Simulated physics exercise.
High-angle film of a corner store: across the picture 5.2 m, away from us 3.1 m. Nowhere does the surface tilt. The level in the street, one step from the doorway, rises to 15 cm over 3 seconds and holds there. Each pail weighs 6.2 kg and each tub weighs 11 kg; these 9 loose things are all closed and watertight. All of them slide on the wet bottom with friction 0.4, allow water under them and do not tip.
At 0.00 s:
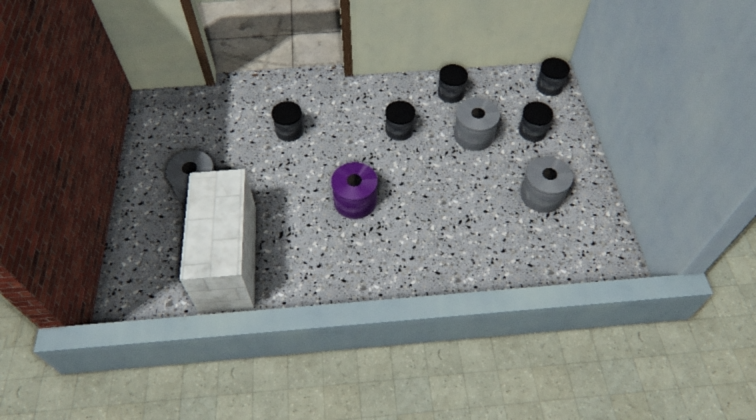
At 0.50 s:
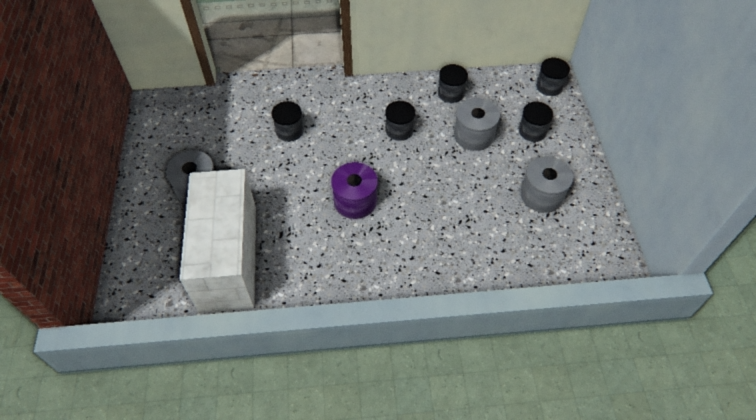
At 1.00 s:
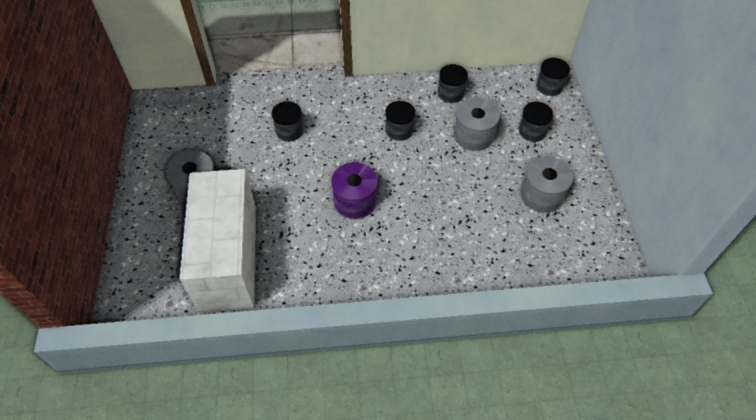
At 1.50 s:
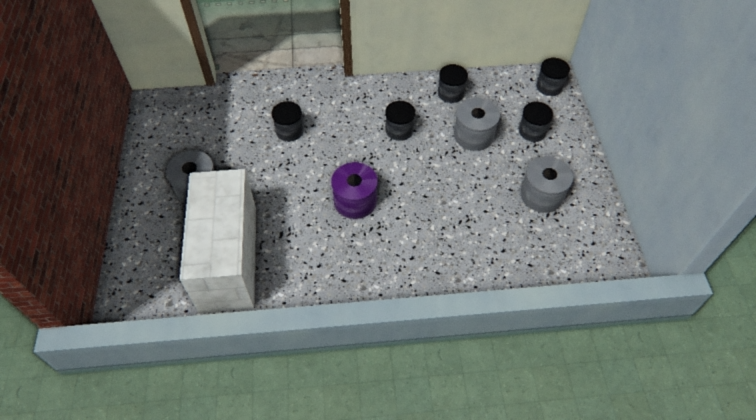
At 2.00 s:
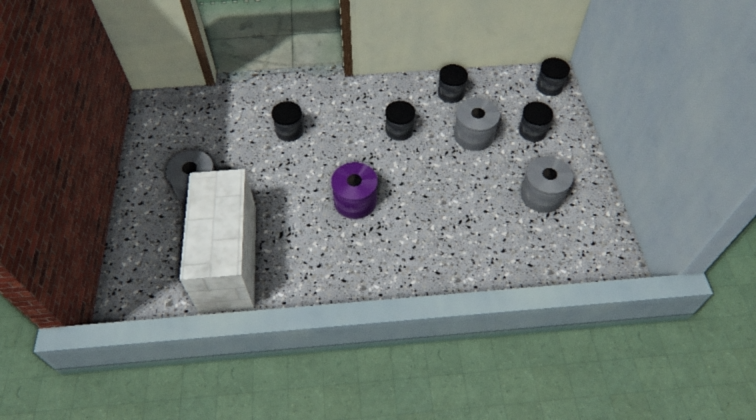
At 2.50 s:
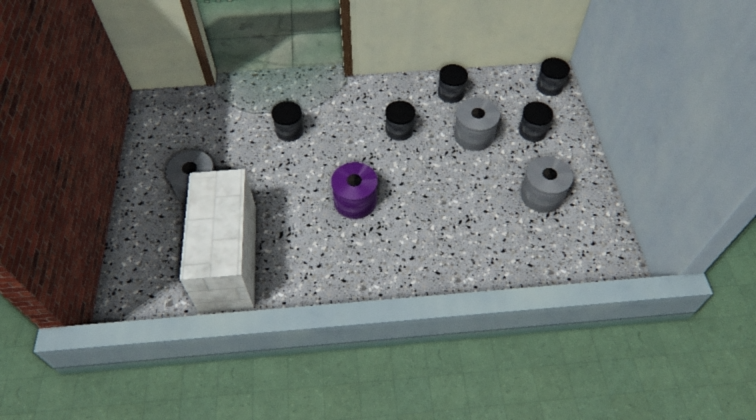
We see a room with a speckled floor, a white block, a purple tub and several grey and black ones, all motionless, while greenish water covers the ground outside, then appears in the doorway and spreads slightly inside.
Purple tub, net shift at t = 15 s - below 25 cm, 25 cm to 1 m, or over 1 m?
Over 1 m.
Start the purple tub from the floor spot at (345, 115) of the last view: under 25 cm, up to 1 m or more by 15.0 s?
Answer: It inches along.
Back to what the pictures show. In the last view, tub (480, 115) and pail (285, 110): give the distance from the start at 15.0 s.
The first is 20 cm from its start, the second 250 cm.
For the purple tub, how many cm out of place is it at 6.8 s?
It is about 50 cm out of place by then.
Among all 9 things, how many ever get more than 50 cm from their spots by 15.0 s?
The total is 7.
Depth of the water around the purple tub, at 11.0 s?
Roughly 7 cm deep.
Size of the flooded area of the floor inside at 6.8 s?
Close to 13 m2, I'd say.
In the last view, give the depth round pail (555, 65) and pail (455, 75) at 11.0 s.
Around 5 cm and 2 cm.
After 3.5 s the purple tub is near (354, 181), 0.0 m from its start, aground; 0 afloat.
After 6.8 s the purple tub is near (381, 222), 0.5 m from its start, aground; 0 afloat.
After 11.0 s the purple tub is near (448, 244), 1.1 m from its start, afloat; 3 afloat.
After 15.0 s the purple tub is near (604, 156), 2.5 m from its start, afloat; 7 afloat.
